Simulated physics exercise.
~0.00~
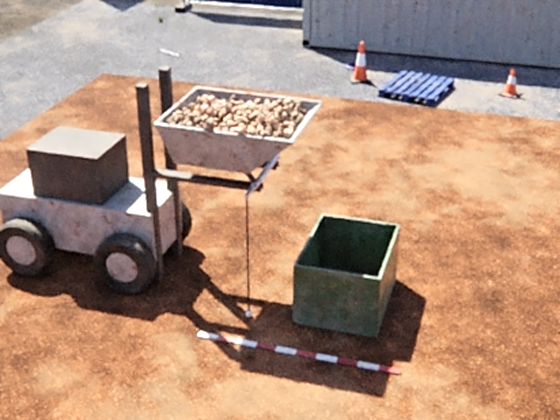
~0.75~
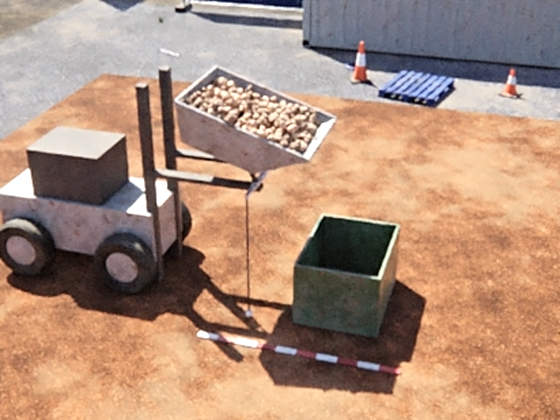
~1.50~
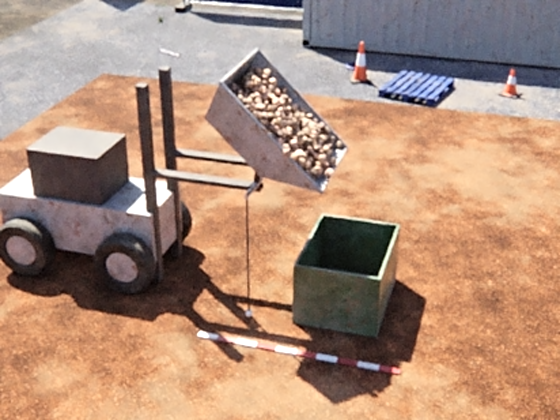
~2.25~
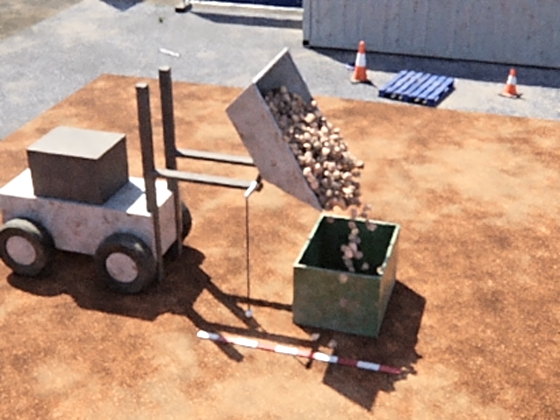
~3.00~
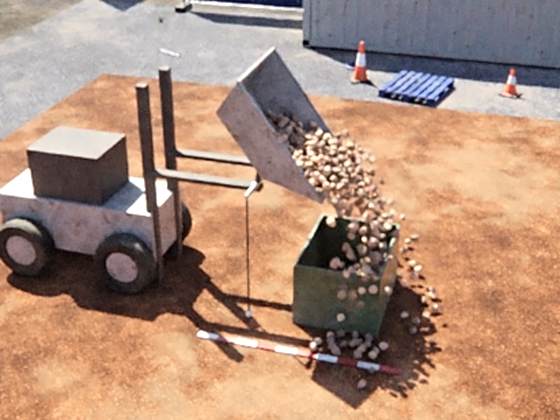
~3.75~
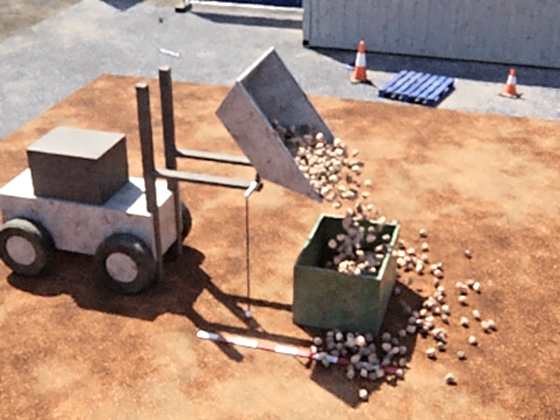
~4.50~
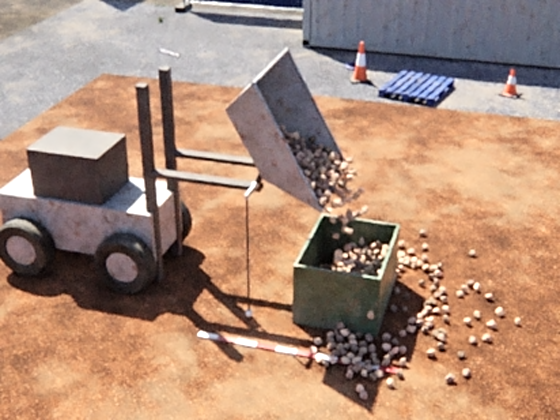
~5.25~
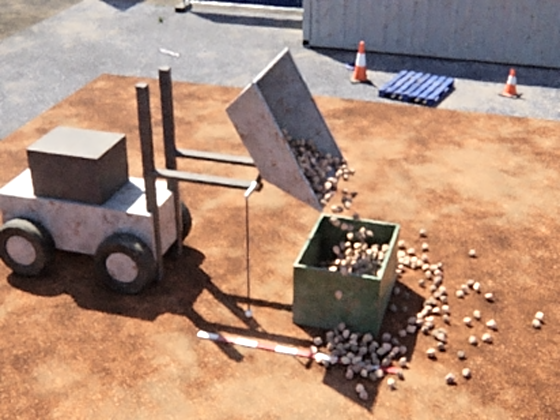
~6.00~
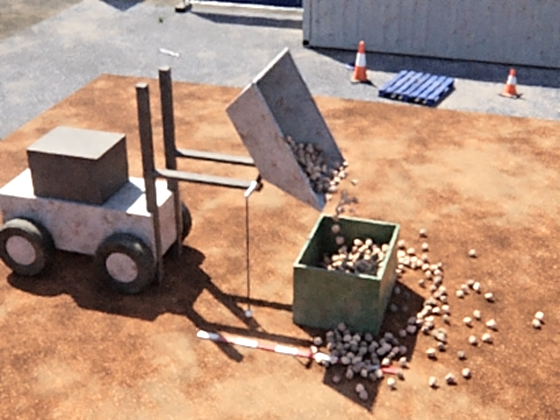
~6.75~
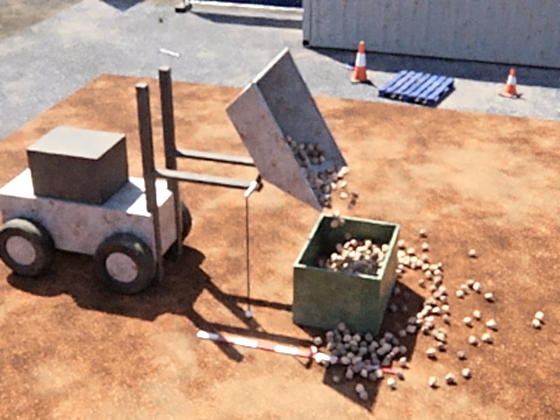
A grey skip heaped with pale, angular stones sits raised on the arms of a forklift at the left, above an open green bin on reddish ground. The skip tips steadily to the right, and the stones slide toward its lower edge. They begin dropping into the bin, then pour out thickly as the skip jerks back and forward, some spilling over the striped staff and scattering to the right. The flow thins to a trickle while the skip holds steeply tilted. At the end, most stones lie in the bin, some surround it, and a few remain in the skip.
